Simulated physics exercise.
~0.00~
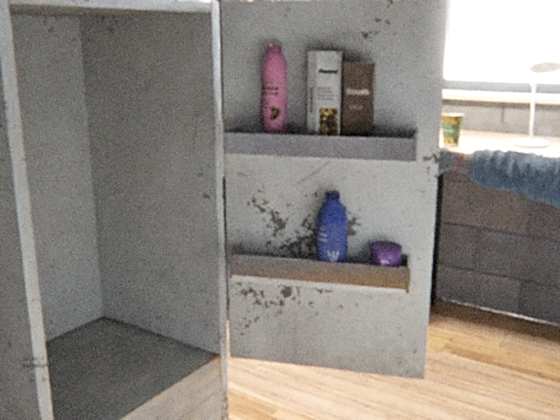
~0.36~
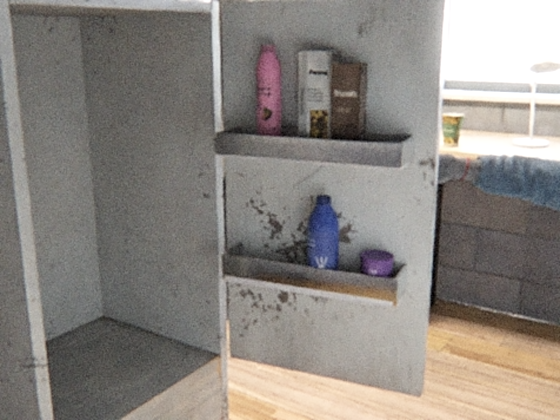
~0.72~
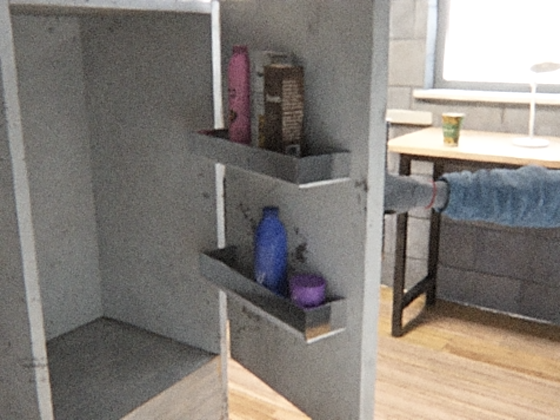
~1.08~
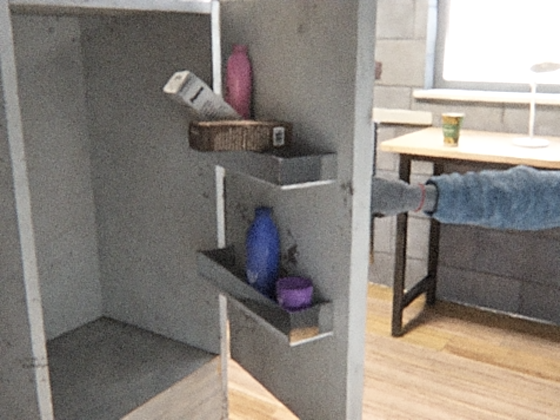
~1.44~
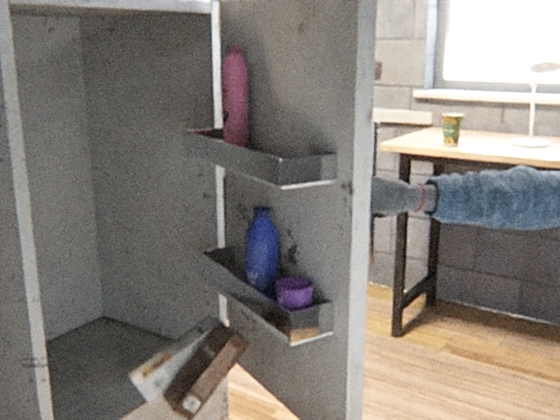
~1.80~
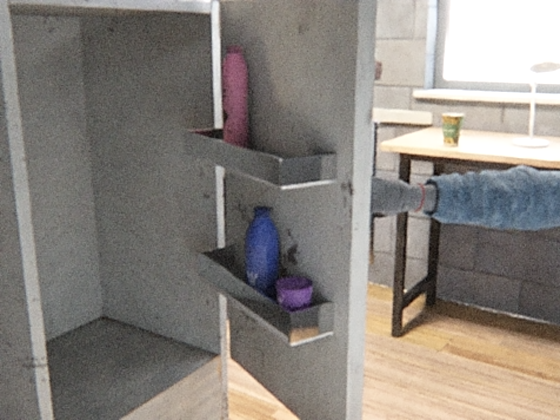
At the start, a locker door stands open with two racks on its inside, the upper one holding a pink bottle, a white carton and a brown carton, the lower one a blue bottle and a purple tin. The door begins to swing left, toward closing, and an arm in a blue sleeve comes into view beside it. With the door still partly open, both cartons tip over the upper rail. They tumble down past the lower rack and drop out of sight. The pink bottle, blue bottle and purple tin remain in their racks.
